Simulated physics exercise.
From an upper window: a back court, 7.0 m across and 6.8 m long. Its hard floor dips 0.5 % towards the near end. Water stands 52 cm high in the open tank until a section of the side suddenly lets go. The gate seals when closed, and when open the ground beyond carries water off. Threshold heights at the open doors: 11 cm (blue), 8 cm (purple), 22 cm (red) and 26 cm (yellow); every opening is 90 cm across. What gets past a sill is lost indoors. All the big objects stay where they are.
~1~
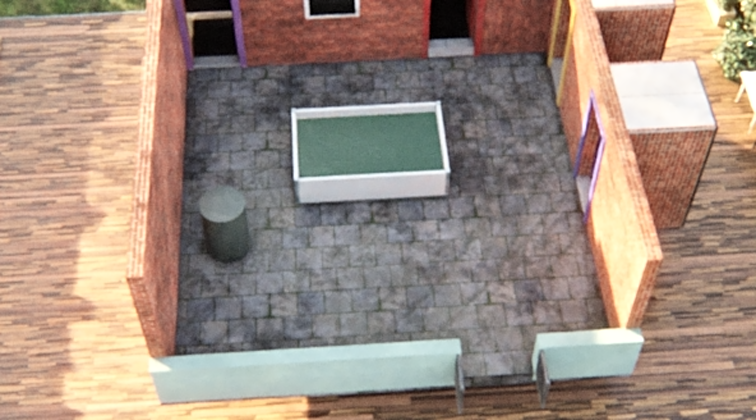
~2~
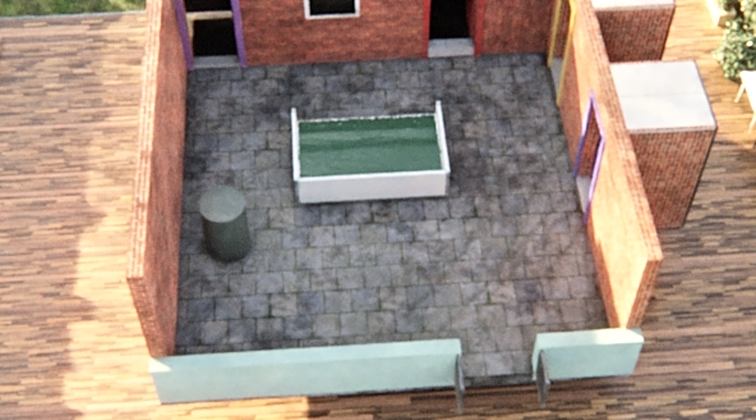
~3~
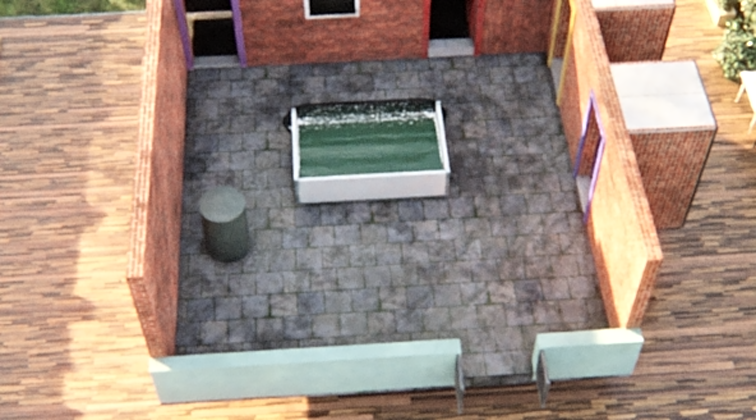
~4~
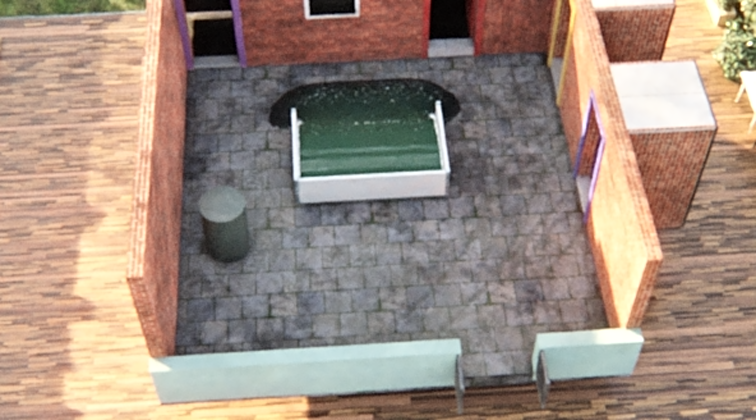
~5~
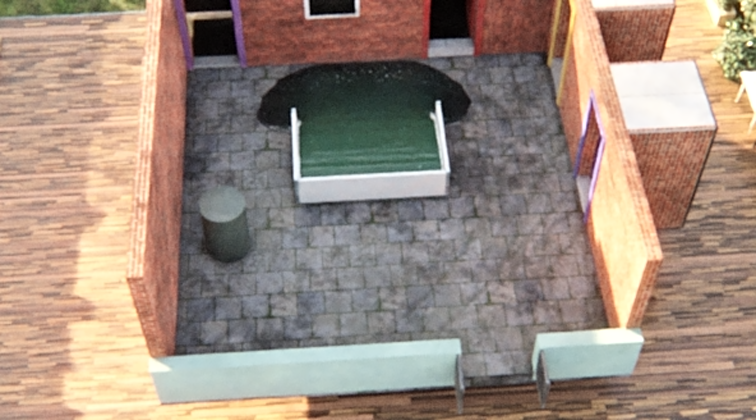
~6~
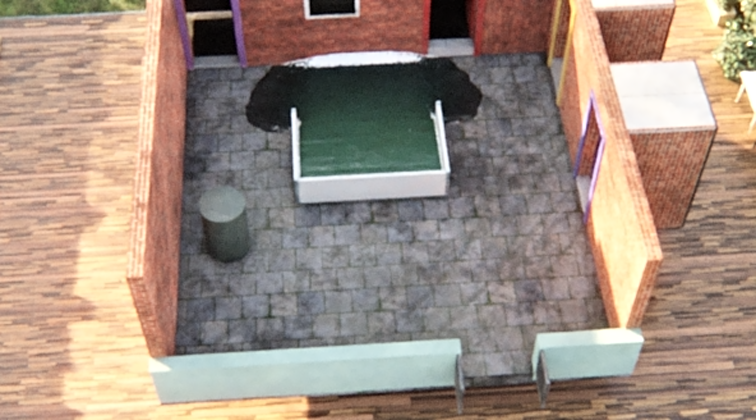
Brick-walled courtyard with green water pouring from the opened far side of a white tank and spreading across grey paving.
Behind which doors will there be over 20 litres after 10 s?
The water let in: At the blue door it stays under the limit; at the purple door it passes the limit; at the red door it keeps below the limit; at the yellow door it keeps below the limit.
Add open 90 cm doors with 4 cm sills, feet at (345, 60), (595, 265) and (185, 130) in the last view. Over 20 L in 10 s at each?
In that order: Past it, under, above.
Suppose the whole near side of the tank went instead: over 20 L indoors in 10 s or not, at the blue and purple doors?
Then: Blue not over, purple under.
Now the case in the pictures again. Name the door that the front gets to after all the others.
The blue one.
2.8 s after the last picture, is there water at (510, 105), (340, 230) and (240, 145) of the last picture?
In that order: Flooded, still dry, wet.
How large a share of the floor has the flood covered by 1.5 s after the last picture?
About 20 per cent.
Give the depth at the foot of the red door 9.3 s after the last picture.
Some 5.0 cm.
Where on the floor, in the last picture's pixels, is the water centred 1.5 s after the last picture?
Around (362, 106).
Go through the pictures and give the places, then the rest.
The first picture shows still water, 52 cm deep, in the open tank at (369, 144).
In the second picture, the front is at a hidden place, 1.3 m from the gap on the open tank's far side; 0.5 m2 of floor is under water; 52 cm left at the back of the open tank.
In the third picture, the front is at (289, 119), 1.5 m from the gap on the open tank's far side; 1.7 m2 of floor is under water; 52 cm left at the back of the open tank.
In the fourth picture, the front is at (279, 108), 1.7 m from the gap on the open tank's far side; 3.4 m2 of floor is under water; 50 cm left at the back of the open tank.
In the fifth picture, the front is at (452, 85), 2.0 m from the gap on the open tank's far side; 5.0 m2 of floor is under water; 44 cm left at the back of the open tank.
In the sixth picture, the front is at (281, 66), 2.3 m from the gap on the open tank's far side; 6.0 m2 of floor is under water; 45 cm left at the back of the open tank.
Then, 0.7 s after the last picture water covers 15 % of the floor and is deepest (38 cm) near (347, 74); blue door not reached, purple door 4 cm at the sill, 0 L in, red door 20 cm at the sill, 0 L in, yellow door not reached.
Then, 1.5 s after the last picture water covers 20 % of the floor and is deepest (32 cm) near (188, 76); blue door not reached, purple door 11 cm at the sill, 0 L in, red door 19 cm at the sill, 0 L in, yellow door 11 cm at the sill, 0 L in.
Then, 2.8 s after the last picture water covers 40 % of the floor and is deepest (22 cm) near (544, 71); blue door 3 cm at the sill, 0 L in, purple door 14 cm at the sill, 26 L in, red door 10 cm at the sill, 1 L in, yellow door 20 cm at the sill, 0 L in.
Then, 5.3 s after the last picture water covers 75 % of the floor and is deepest (13 cm) near (180, 242); blue door 5 cm at the sill, 0 L in, purple door 9 cm at the sill, 61 L in, red door 6 cm at the sill, 1 L in, yellow door 9 cm at the sill, 0 L in.
Then, 9.3 s after the last picture water covers 95 % of the floor and is deepest (9 cm) near (335, 371); blue door 3 cm at the sill, 0 L in, purple door 4 cm at the sill, 63 L in, red door 5 cm at the sill, 1 L in, yellow door 3 cm at the sill, 0 L in.
